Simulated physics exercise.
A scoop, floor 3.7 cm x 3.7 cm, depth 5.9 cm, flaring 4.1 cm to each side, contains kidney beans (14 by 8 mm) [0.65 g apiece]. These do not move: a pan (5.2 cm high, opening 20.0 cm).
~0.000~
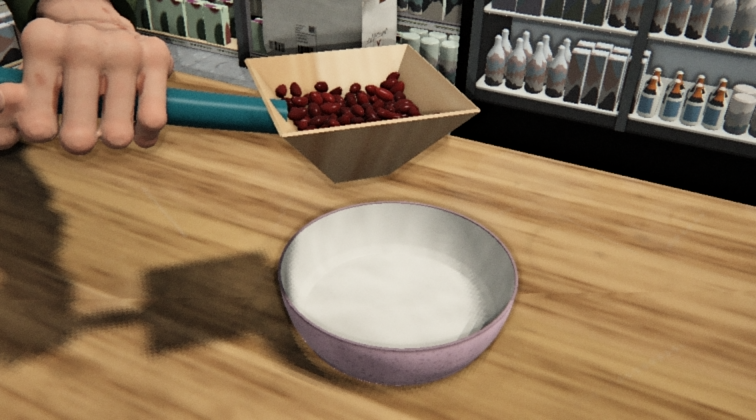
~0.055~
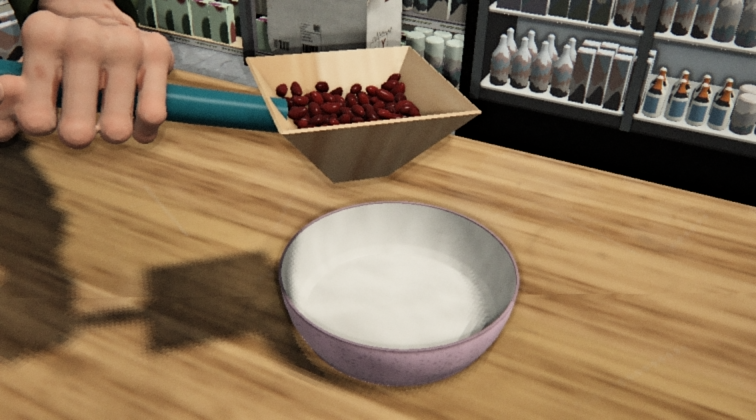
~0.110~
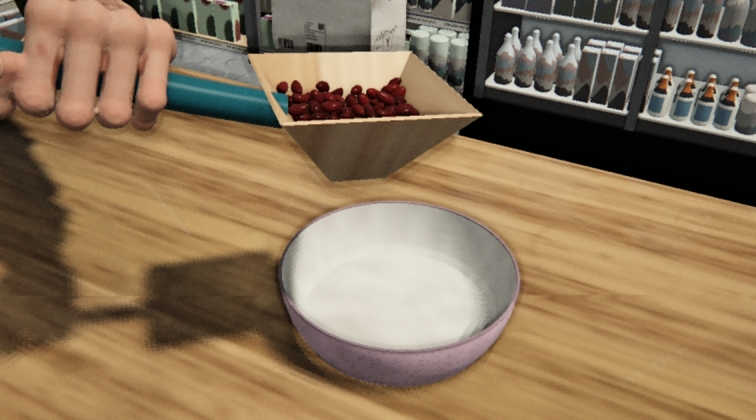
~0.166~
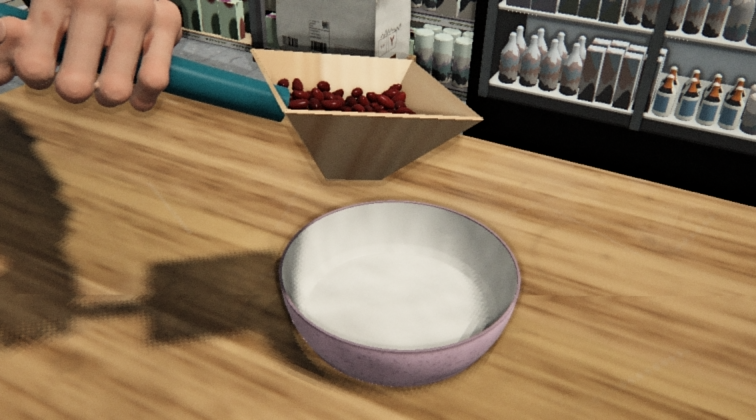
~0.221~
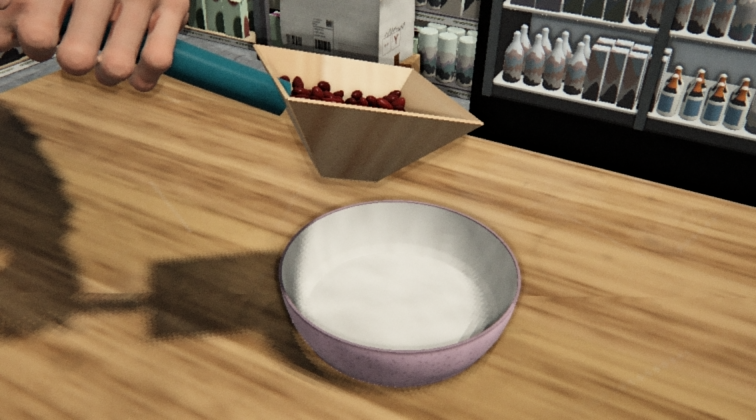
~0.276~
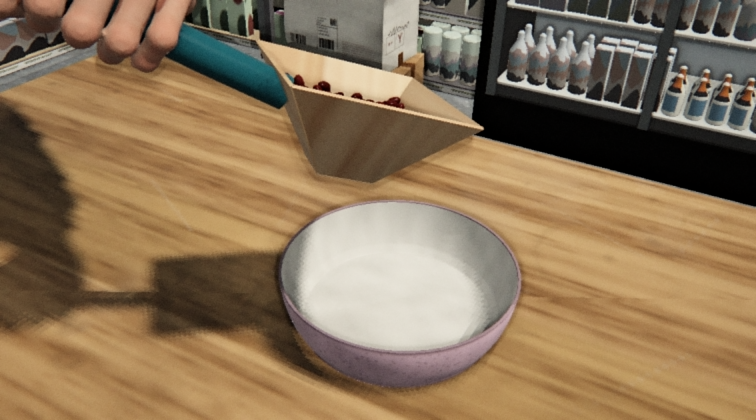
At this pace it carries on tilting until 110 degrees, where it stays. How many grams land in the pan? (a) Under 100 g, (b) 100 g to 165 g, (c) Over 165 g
Answer: B.
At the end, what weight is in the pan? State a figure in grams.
Estimated mass: Near 120 g.
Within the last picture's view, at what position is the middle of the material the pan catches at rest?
Near pixel (412, 286).
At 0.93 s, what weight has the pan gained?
0 g, roughly.
After 0.63 s, tilt 53 degrees; 0 g in the pan, scoop holds 100 %.
After 0.93 s, tilt 81 degrees; 3 g in the pan, scoop holds 75 %.
After 1.20 s, tilt 106 degrees; 119 g in the pan, scoop holds 0 %.
After 1.46 s, tilt 110 degrees; 123 g in the pan, scoop holds 0 %.
In the end, at 1.9 s, 123 g in the pan, scoop holds 0 %.
